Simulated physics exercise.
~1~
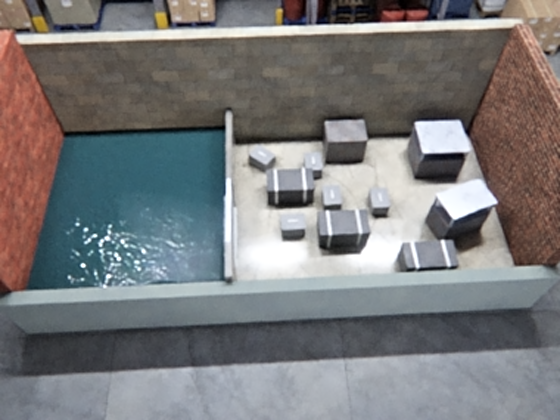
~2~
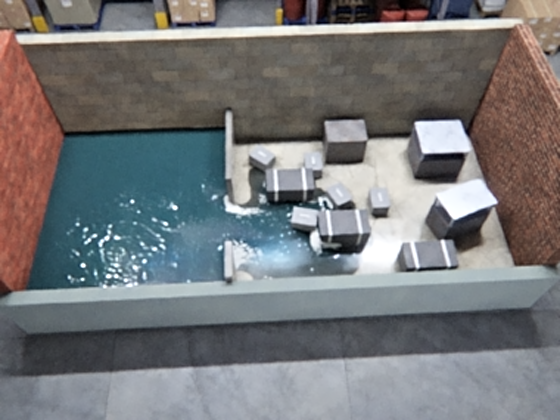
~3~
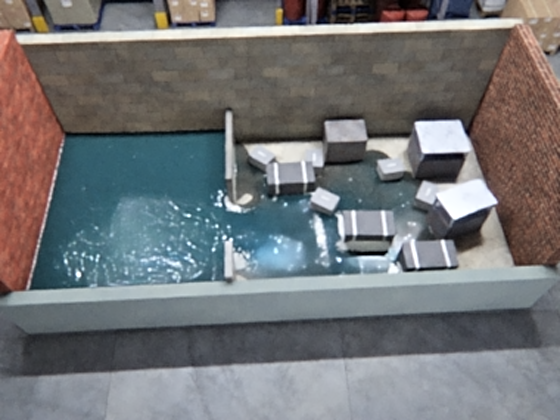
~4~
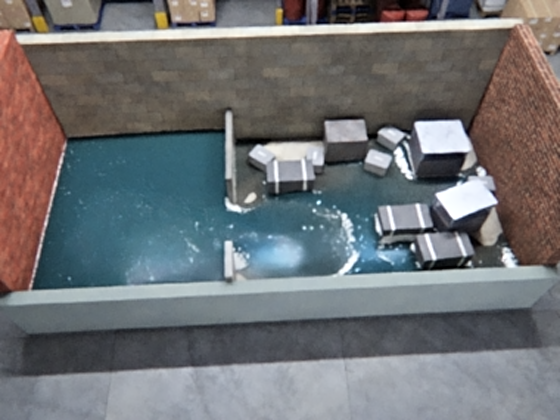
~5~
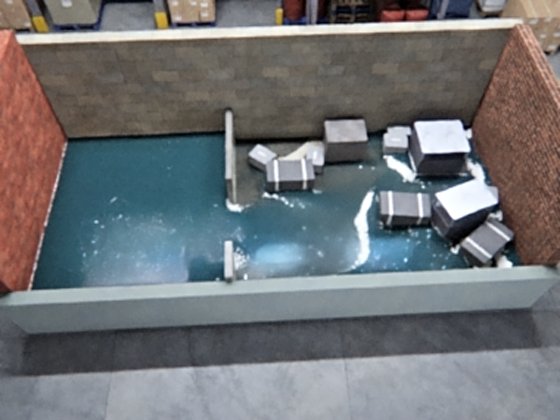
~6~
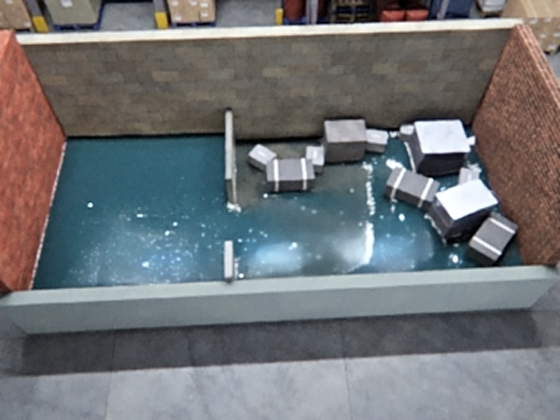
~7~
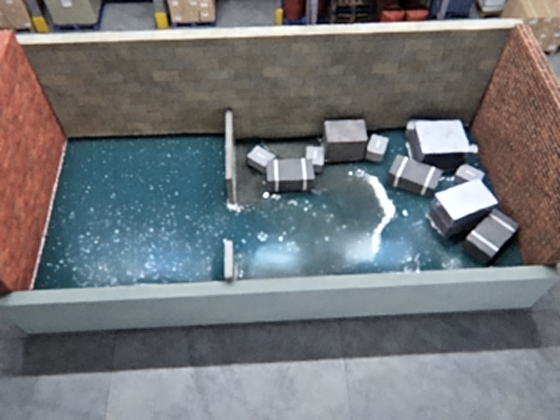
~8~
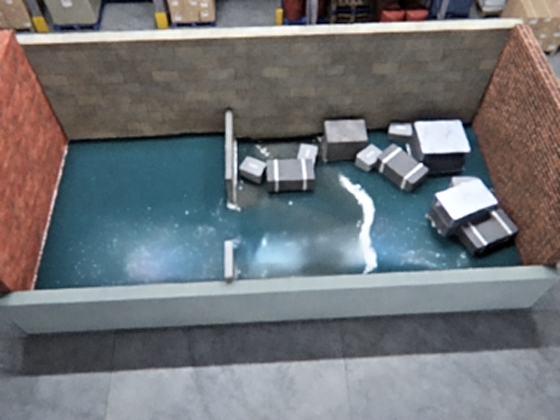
Seen from above, a walled storeroom is split by a thin partition, with dark teal water filling the left side and grey boxes, banded trunks and larger blocks scattered across the dry pale floor on the right. A gap opens in the partition, and water pours through the doorway and spreads among them. Several small boxes and banded trunks are swept right, bunching up around the big blocks near the brick wall. A bright ripple lingers in the open water as a few pieces drift slightly back left. Finally, water covers both sides, with the clutter gathered mostly along the back and right.
